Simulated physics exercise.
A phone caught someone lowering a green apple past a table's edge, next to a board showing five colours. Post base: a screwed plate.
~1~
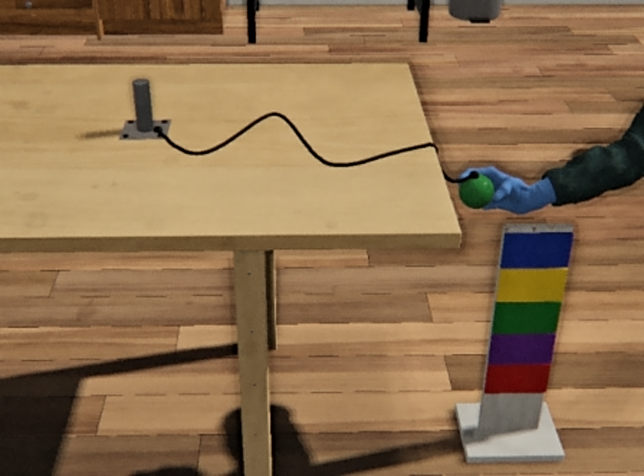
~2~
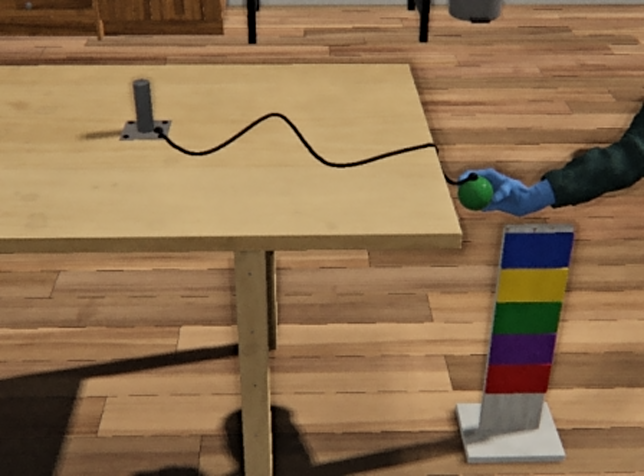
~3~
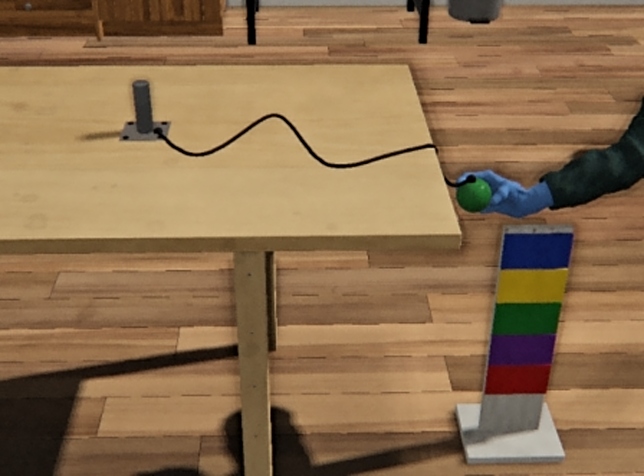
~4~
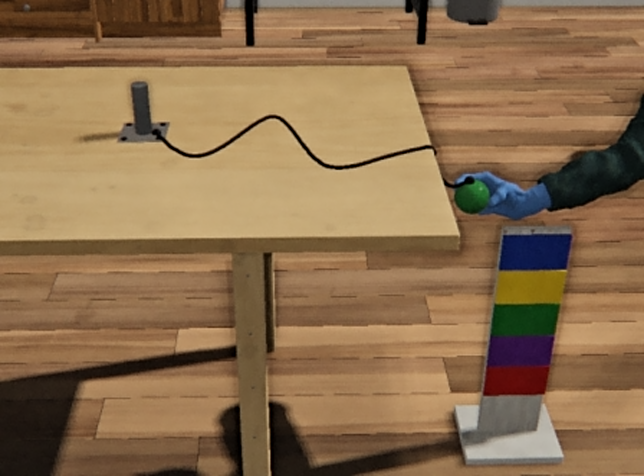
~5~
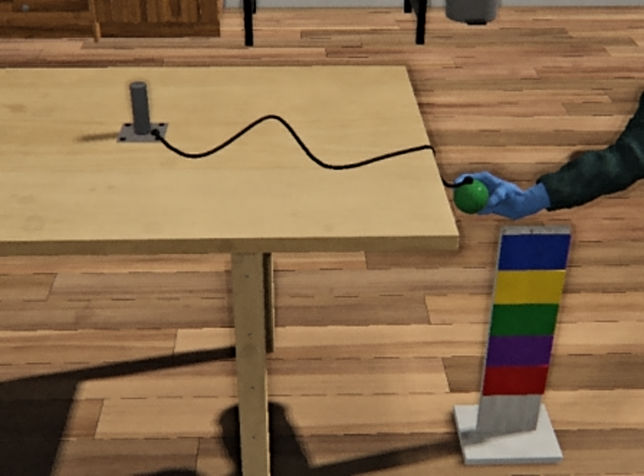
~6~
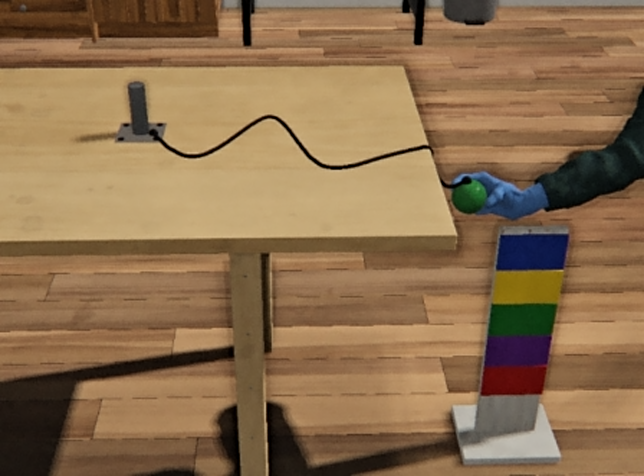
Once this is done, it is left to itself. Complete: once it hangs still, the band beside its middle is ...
... Purple.
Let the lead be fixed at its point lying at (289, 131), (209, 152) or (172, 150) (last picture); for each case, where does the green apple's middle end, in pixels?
First try near (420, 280), second near (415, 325), third near (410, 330).
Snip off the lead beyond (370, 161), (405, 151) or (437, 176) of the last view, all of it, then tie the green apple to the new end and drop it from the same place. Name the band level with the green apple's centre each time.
In order of the tries: Blue; then yellow; then green.
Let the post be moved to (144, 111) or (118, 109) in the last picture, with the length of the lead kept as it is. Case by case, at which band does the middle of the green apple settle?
It comes out purple the first time and green the second time.
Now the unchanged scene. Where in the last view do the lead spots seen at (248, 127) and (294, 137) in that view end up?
End: (314, 136) and then (406, 138).
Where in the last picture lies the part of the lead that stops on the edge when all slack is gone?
You'll find it somewhere near (300, 145).
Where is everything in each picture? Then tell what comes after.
In the first frame, green apple (476, 192); blue (537, 252); yellow (532, 286); green (527, 319); purple (522, 350); red (518, 380).
In the second frame, green apple (475, 193); lead through (179, 148) (243, 132) (293, 127) (329, 164) (412, 149).
In the third frame, green apple (474, 195).
In the fourth frame, green apple (472, 197); lead through (177, 150) (241, 134) (291, 129) (327, 166) (410, 151).
In the fifth frame, green apple (471, 197).
In the sixth frame, green apple (469, 197); lead through (174, 151) (238, 134) (289, 129) (324, 166) (407, 151).
Soon after, apple near (414, 341); level with purple.
After that, apple near (408, 347); level with purple.
In the end, apple near (410, 349); level with purple. Its middle rests at the purple band.
